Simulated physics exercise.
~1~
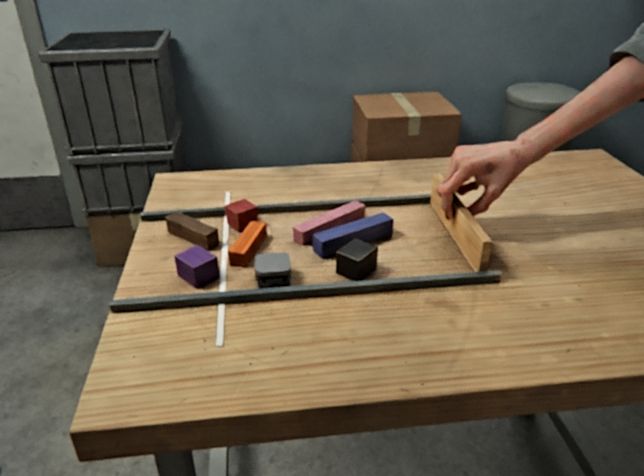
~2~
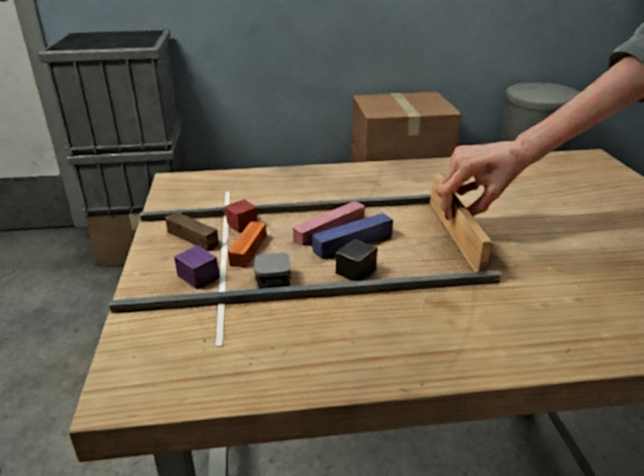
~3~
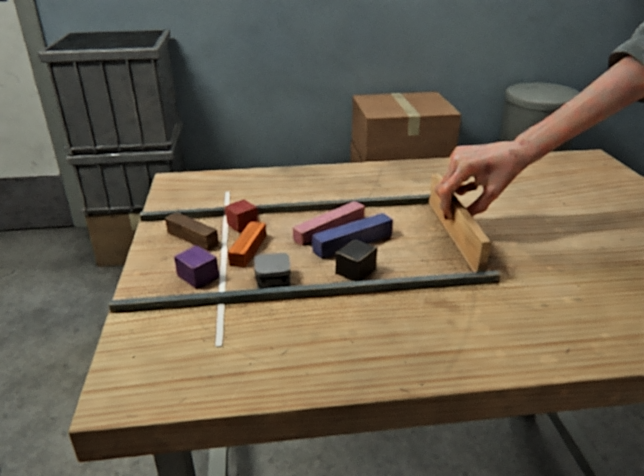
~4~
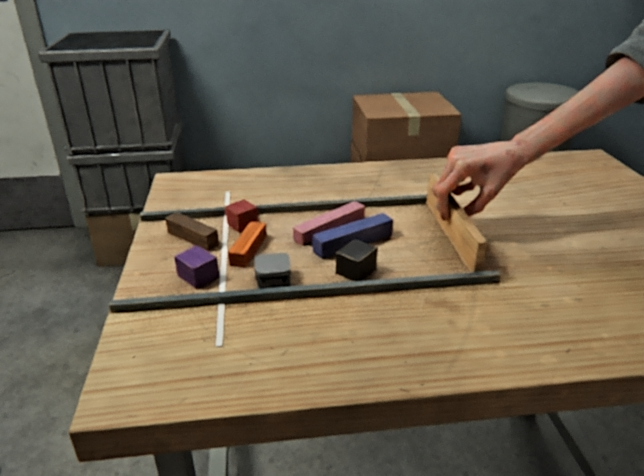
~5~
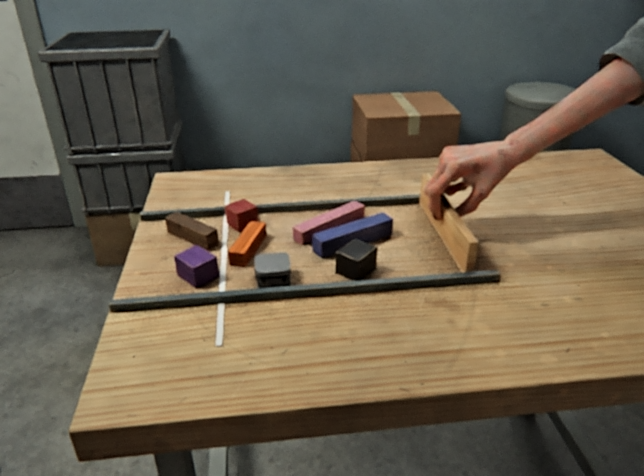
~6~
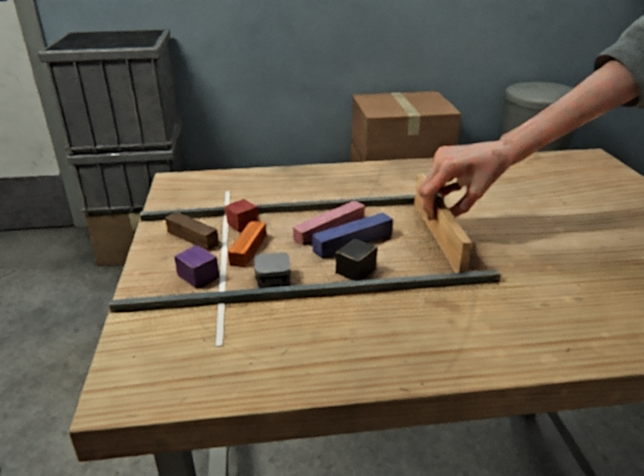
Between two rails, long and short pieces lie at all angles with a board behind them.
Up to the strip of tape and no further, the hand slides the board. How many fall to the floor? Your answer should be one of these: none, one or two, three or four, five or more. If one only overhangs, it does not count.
The count is none.
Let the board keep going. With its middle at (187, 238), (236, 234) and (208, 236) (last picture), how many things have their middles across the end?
3; 0; 2.
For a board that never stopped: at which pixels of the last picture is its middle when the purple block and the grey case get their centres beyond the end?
The middle is at (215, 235) when it's the purple block, and at (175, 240) when it's the grey case.
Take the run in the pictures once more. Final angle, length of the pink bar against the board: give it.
It comes to around 35 degrees.
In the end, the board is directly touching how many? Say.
3 of them.
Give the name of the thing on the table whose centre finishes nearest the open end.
Result: The brown bar.
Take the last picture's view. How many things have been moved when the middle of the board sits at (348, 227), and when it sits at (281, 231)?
First 3, then 8.
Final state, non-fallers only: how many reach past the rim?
It totals 2.
Soon after, none off yet; brown bar at rest near (192, 230); purple block at rest near (197, 266); red block at rest near (242, 215).
Then, none off yet; brown bar moved a little near (164, 227); purple block moved about its own width near (164, 272); red block moved about its own width near (215, 214).
At rest, the number that fall off is zero.
